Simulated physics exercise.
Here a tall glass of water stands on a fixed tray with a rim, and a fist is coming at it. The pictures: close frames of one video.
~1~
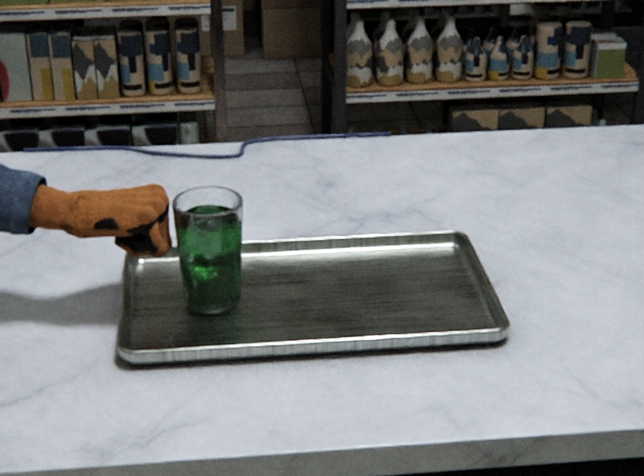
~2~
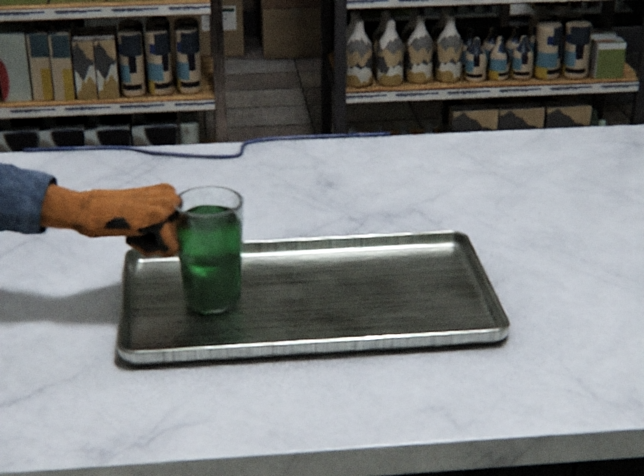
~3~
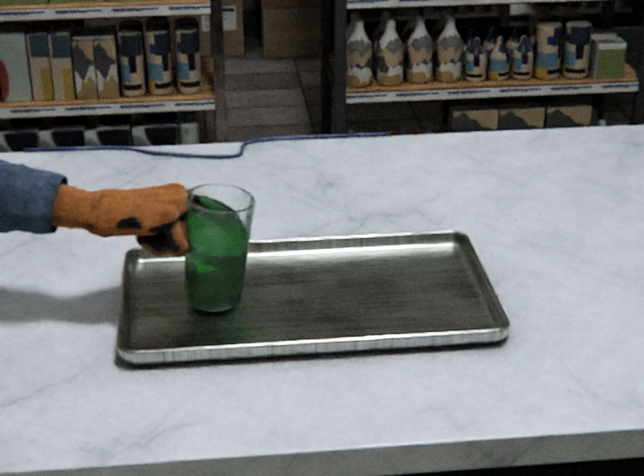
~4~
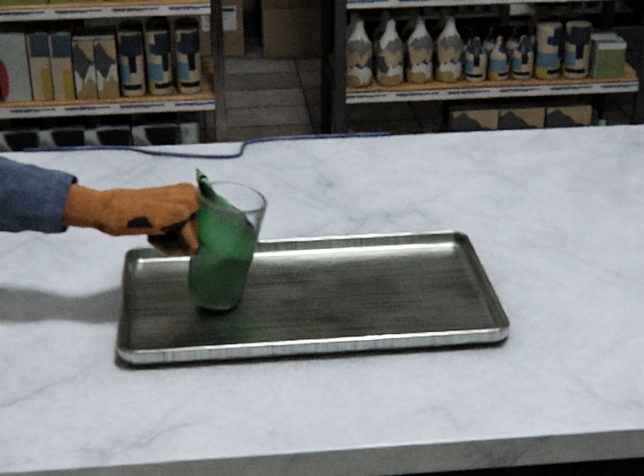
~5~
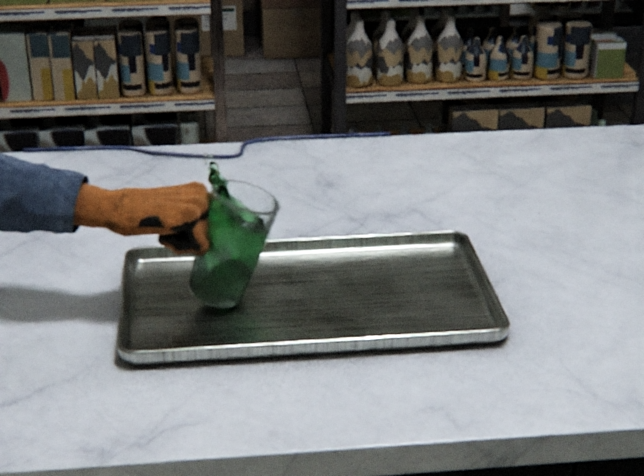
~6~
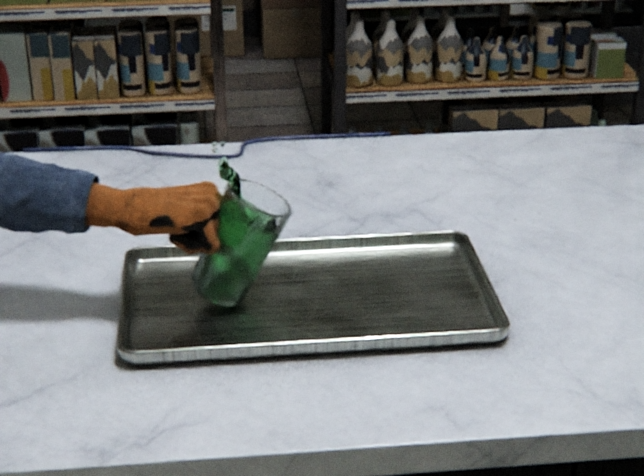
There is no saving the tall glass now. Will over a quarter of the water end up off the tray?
Yes.
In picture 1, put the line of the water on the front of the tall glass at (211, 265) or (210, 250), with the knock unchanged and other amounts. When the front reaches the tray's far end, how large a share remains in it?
The first level leaves around 70 percent, the second around 55 percent.
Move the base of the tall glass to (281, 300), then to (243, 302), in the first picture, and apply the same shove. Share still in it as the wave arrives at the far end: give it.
First try about 70 per cent, second try about 60 per cent.
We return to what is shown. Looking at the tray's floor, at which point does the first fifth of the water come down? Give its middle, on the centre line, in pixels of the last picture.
Impact centre, mid-line: Approx. (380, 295).
A moment on, the tall glass lies on its side and 90 per cent is in the glass, 0 on the tray and 10 above or beyond its rim.
Next, the tall glass lies on its side and 50 per cent is in the glass, 41 on the tray and 9 above or beyond its rim.
Then the tall glass lies on its side and 27 per cent is in the glass, 45 on the tray and 28 above or beyond its rim.
Later the tall glass lies on its side and 15 per cent is in the glass, 43 on the tray and 43 above or beyond its rim.
Finally, 57 per cent is held by tray and glass, 43 is off the tray.
